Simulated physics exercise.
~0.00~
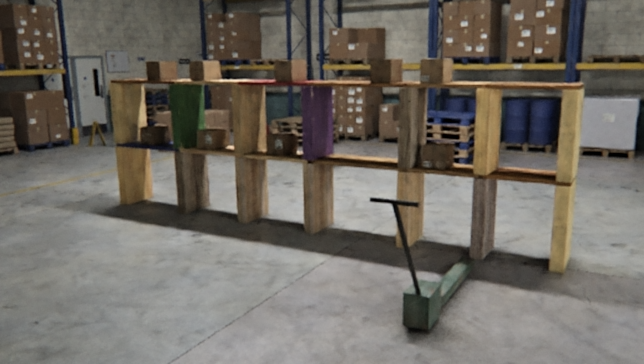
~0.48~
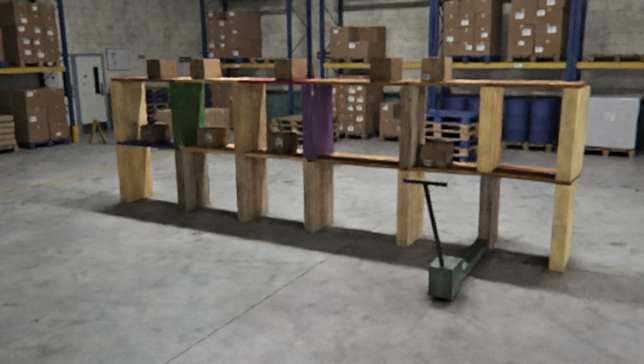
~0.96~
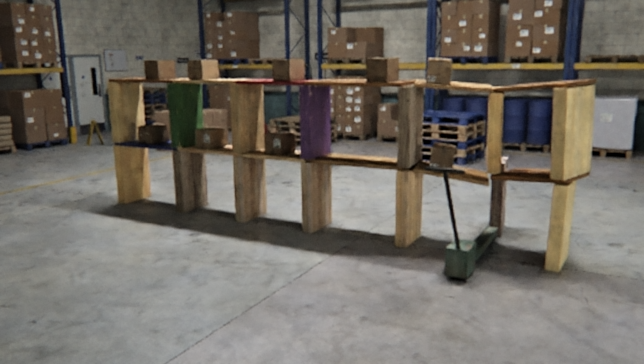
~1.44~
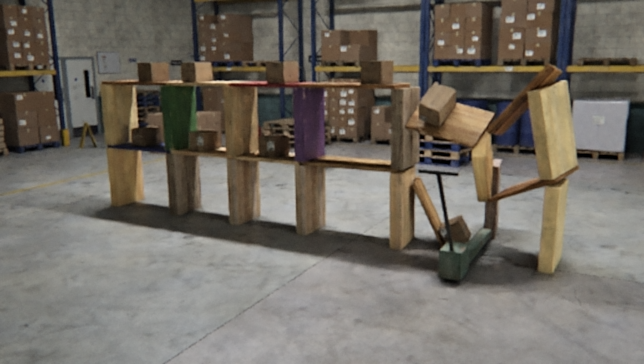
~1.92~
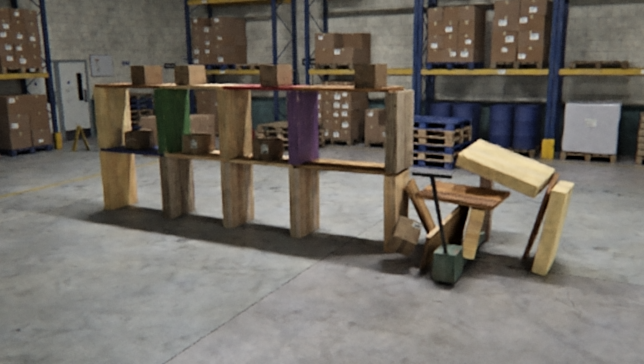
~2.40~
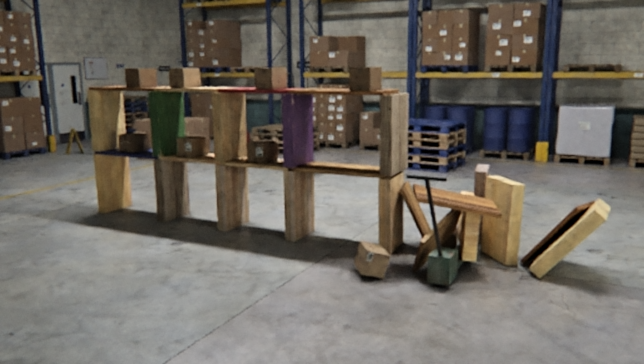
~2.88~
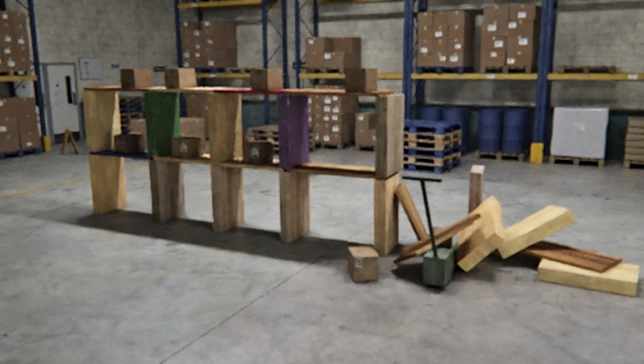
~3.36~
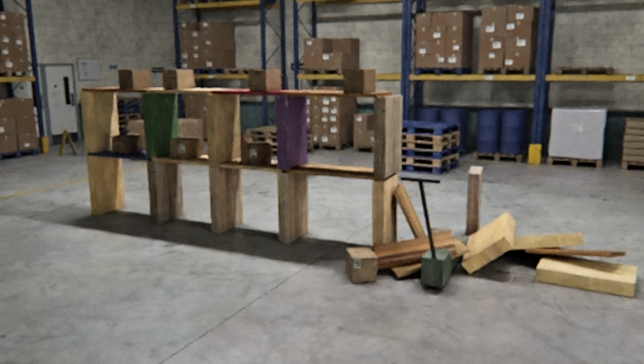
A green jack with a dark T-shaped handle slides into the foot of an upright near the right end of a long, two-tier structure of loose boards and timber slabs topped with cartons. It stands on a concrete warehouse floor, seen from the front at a slight angle, with racks of boxes behind. The upright is pushed back, and the boards above sag and tip. The right end then collapses, slabs and a carton tumbling into a heap around the jack. The left portion stays standing, its green and purple uprights and red board still in place.
